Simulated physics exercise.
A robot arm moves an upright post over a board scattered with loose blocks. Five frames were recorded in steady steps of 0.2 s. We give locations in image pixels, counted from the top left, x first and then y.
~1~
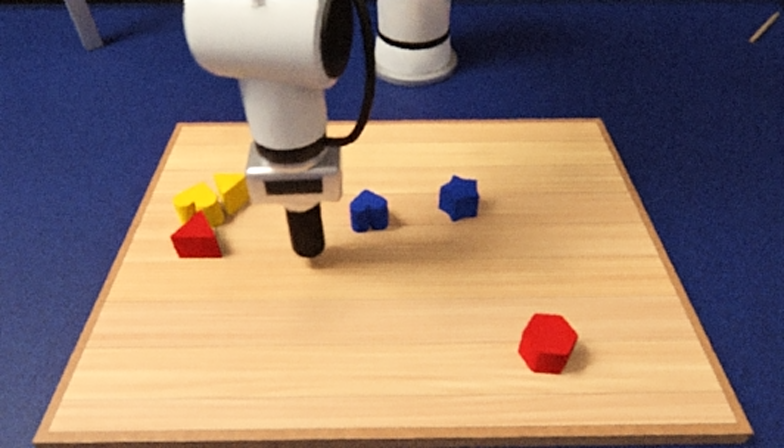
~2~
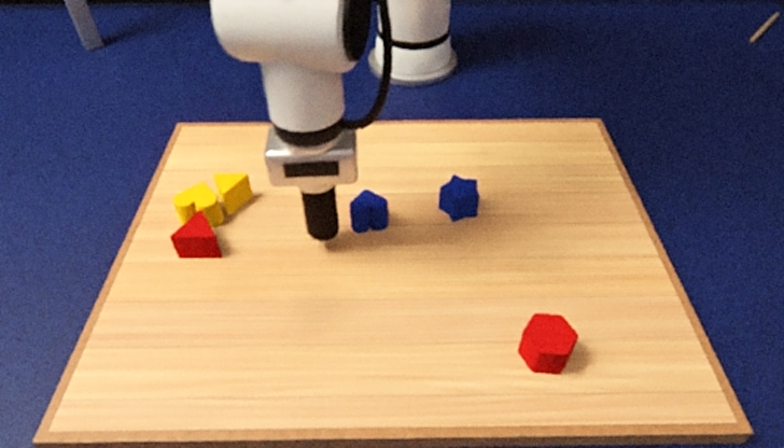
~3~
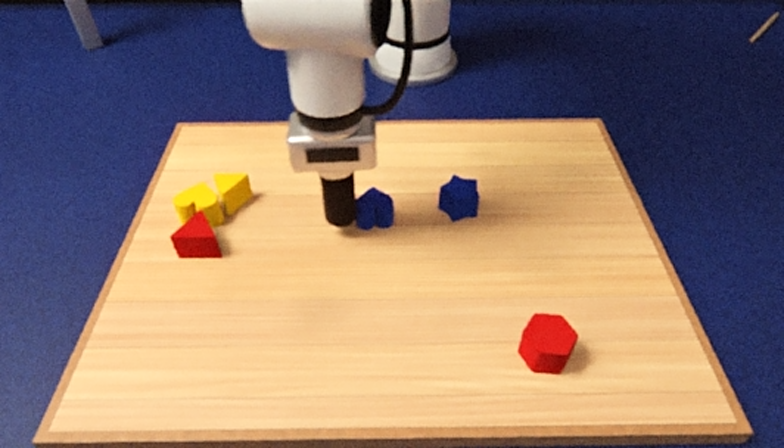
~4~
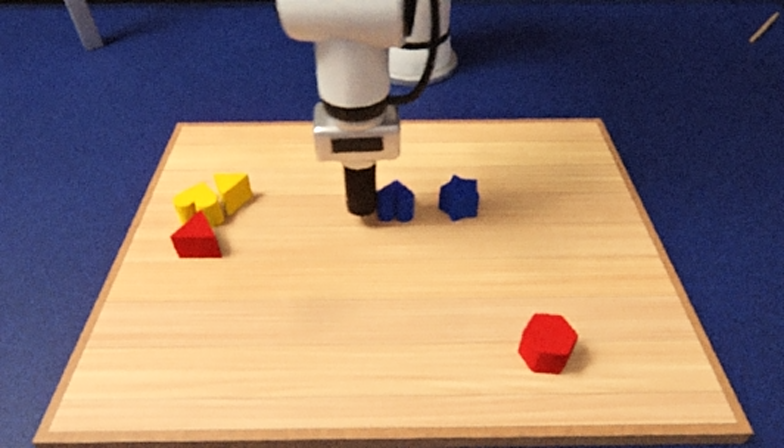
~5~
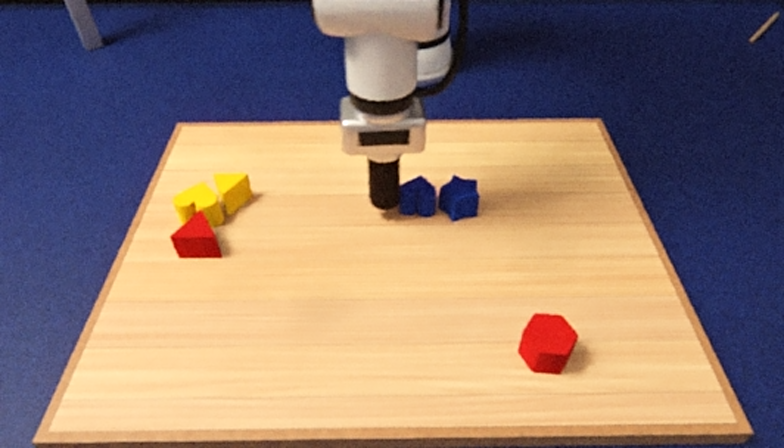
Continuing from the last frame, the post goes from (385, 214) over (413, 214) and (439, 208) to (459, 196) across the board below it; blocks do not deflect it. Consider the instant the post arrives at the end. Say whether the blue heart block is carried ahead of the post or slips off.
It holds its place in front.
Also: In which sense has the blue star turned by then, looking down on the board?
Answer: With the clock.
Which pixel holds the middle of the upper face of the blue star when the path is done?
It sits at (496, 180).
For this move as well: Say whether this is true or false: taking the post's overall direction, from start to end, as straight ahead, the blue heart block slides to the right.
False
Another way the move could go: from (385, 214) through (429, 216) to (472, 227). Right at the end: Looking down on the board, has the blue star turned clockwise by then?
Yes, it checks out.
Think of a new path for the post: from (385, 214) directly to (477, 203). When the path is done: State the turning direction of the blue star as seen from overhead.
Prediction: Clockwise.
The first path, step by step. Halfway along, post at (428, 199); blue heart block at (453, 175), turned 45° anticlockwise; blue star at (484, 182), turned 65° clockwise.
At the end, post at (461, 183); blue heart block at (474, 157), turned 85° anticlockwise; blue star at (496, 180), turned 100° clockwise.
